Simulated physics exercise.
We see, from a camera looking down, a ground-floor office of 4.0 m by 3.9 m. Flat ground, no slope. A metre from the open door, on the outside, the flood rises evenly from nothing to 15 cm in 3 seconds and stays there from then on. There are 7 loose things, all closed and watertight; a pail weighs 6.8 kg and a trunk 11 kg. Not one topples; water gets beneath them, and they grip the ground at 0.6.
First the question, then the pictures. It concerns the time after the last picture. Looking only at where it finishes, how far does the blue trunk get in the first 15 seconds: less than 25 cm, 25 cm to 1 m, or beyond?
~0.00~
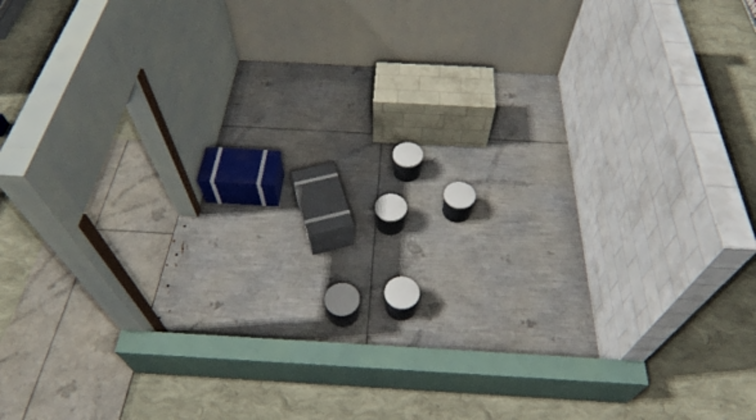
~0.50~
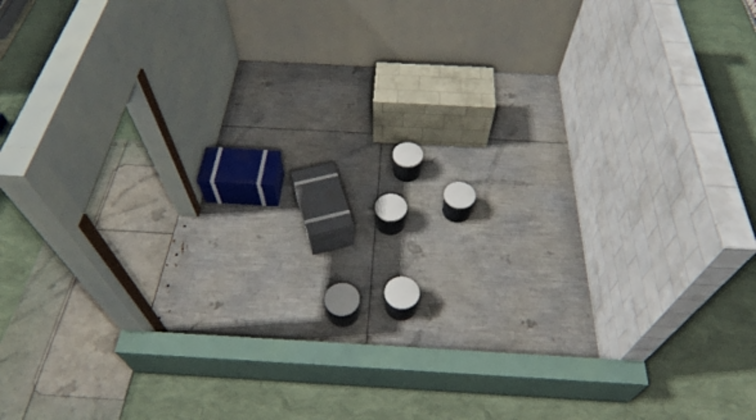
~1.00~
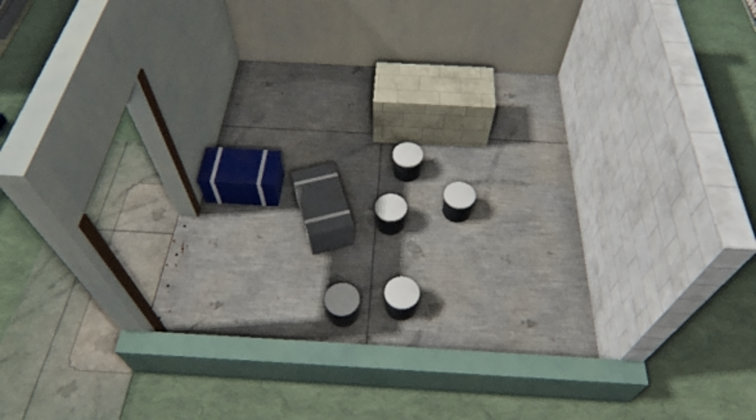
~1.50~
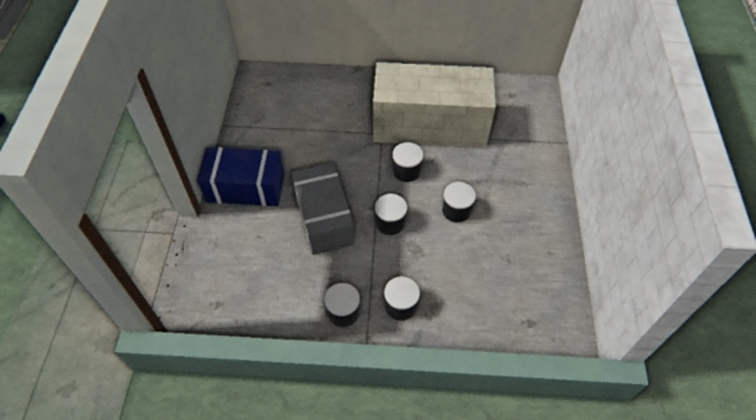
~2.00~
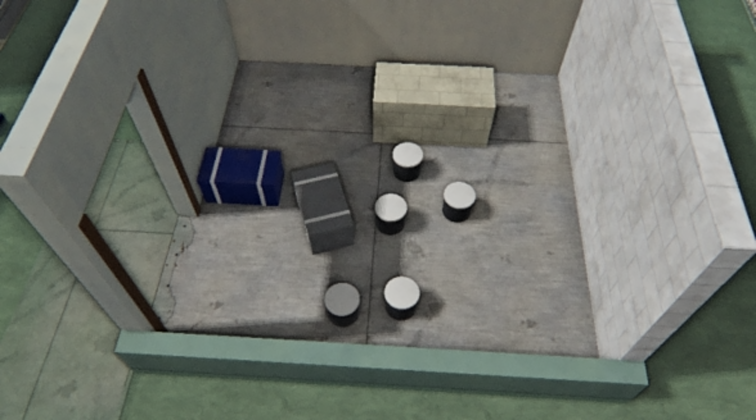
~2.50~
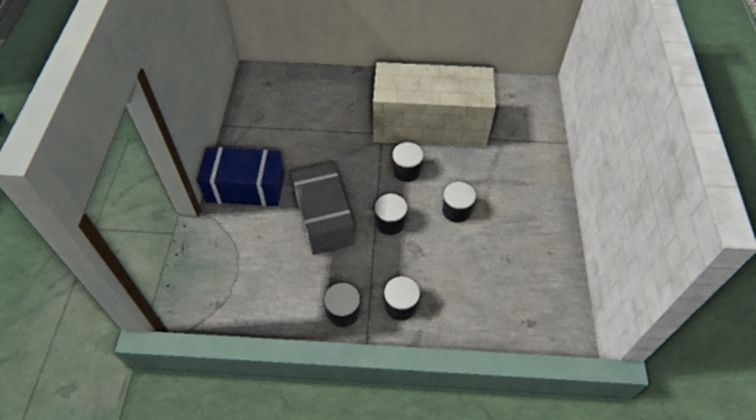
It will likely make a small trip.
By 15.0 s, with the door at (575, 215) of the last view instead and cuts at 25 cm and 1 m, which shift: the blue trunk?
Blue trunk: Goes a long way.
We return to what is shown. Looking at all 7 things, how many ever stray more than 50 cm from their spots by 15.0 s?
I make that 7.
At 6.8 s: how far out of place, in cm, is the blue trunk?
Around 0 centimetres.
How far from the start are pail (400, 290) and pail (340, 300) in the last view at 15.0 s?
First 150 cm, then 200 cm.
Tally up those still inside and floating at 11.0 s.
At that time the total is 2.
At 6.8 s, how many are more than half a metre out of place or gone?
The number by then is 1.
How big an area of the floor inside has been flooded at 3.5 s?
Close to 2.5 m2, I'd say.
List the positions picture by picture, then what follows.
The first frame shows the blue trunk at (239, 166) rests on the ground; 0.0 m2 under water; 0 of 7 have shifted.
The second frame shows the blue trunk at (239, 166) rests on the ground; 0.0 m2 under water; 0 of 7 have shifted.
The third frame shows the blue trunk at (239, 166), on the bottom; 0.0 m2 under water; 0 of 7 have shifted.
The fourth frame shows the blue trunk at (239, 166) rests on the ground; water covers 0.0 m2; 0 of 7 have shifted.
The fifth frame shows the blue trunk at (239, 166) rests on the ground; 0.0 m2 under water; 0 of 7 have shifted.
The sixth frame shows the blue trunk at (239, 166), on the bottom; 0.5 m2 under water; 0 of 7 have shifted.
After 3.5 s the blue trunk is near (239, 166), 0.0 m from its start, aground; 0 afloat.
After 6.8 s the blue trunk is near (239, 166), 0.0 m from its start, aground; 1 afloat.
After 11.0 s the blue trunk is near (239, 166), 0.0 m from its start, aground; 2 afloat.
After 15.0 s the blue trunk is near (269, 193), 0.5 m from its start, afloat; 6 afloat.
